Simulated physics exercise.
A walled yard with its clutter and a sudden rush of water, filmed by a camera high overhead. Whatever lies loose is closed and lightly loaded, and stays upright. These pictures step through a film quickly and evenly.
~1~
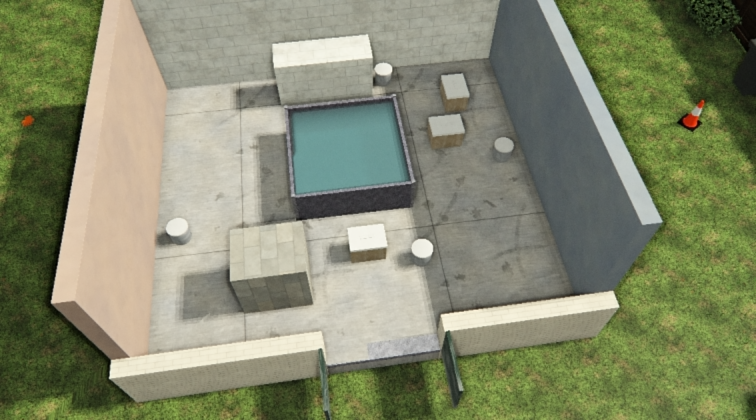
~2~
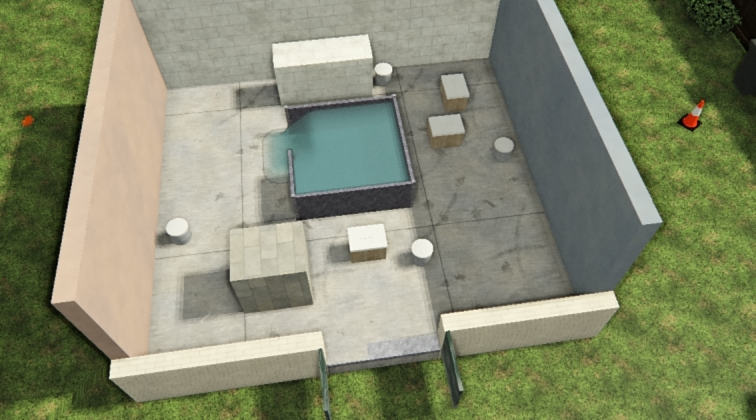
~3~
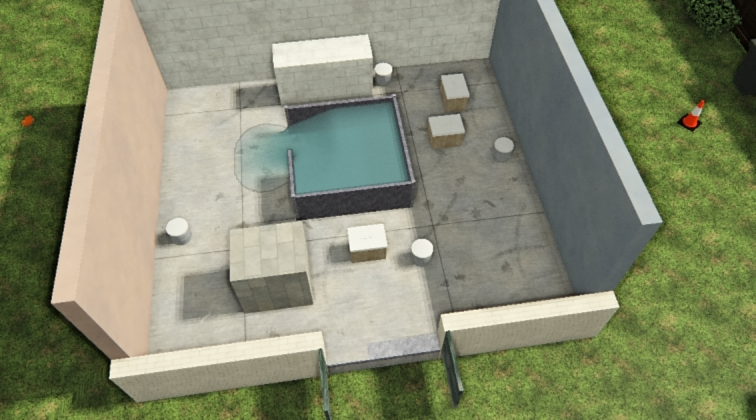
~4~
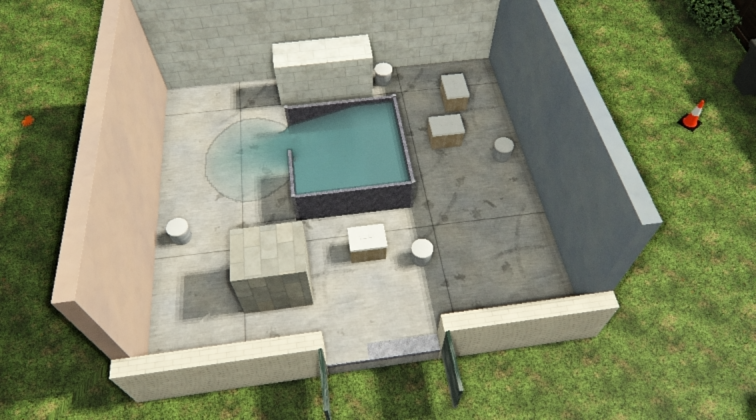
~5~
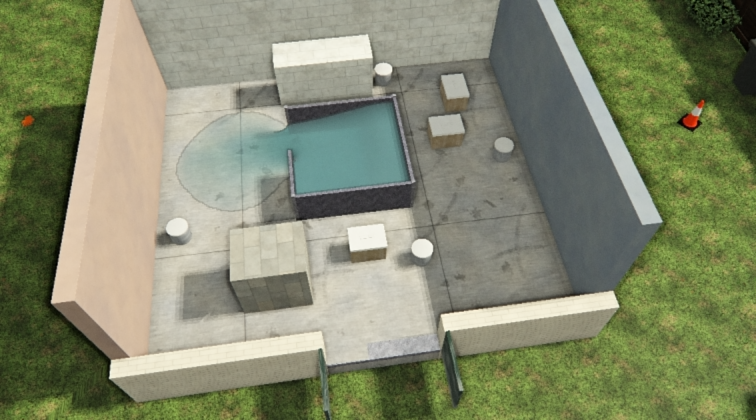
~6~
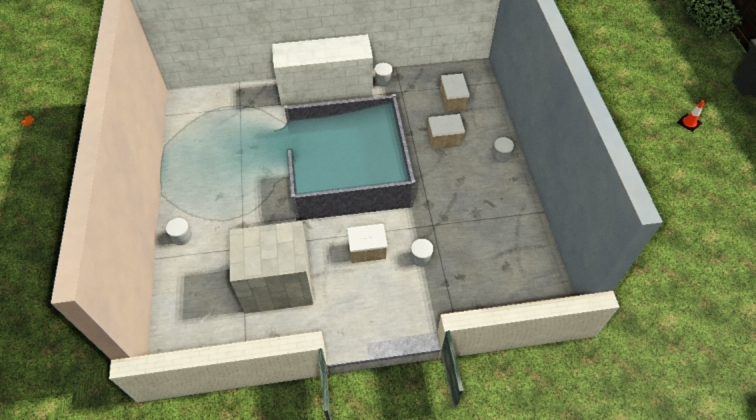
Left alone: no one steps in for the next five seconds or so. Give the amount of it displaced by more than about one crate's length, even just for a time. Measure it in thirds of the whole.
The share is under a third of the whole.
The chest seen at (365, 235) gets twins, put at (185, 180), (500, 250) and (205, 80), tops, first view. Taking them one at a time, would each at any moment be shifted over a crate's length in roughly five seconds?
So, in order, the copies go a long way, nowhere much, a long way.
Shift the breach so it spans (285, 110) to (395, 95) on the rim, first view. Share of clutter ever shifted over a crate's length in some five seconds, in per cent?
Result: Close to 60 %.
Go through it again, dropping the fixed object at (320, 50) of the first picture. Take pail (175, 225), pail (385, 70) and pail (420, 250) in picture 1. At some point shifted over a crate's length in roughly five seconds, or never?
One by one: Got displaced, got displaced, stayed put.
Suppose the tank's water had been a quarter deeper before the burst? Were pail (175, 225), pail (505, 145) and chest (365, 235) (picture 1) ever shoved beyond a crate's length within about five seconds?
Per item, in order: Cleared the mark; missed the mark; missed the mark.
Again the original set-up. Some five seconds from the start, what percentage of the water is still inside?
My figure is 100 per cent.
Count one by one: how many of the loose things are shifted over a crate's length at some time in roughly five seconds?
Number: 1.
A moment on, 0 of 7 are well off their spots; 0 afloat.
Next, 1 of 7 are well off their spots; 0 afloat.
Later, 1 of 7 are well off their spots; 1 afloat.
In the end, 1 of 7 are well off their spots, and 1 have been at some point; 0 afloat.
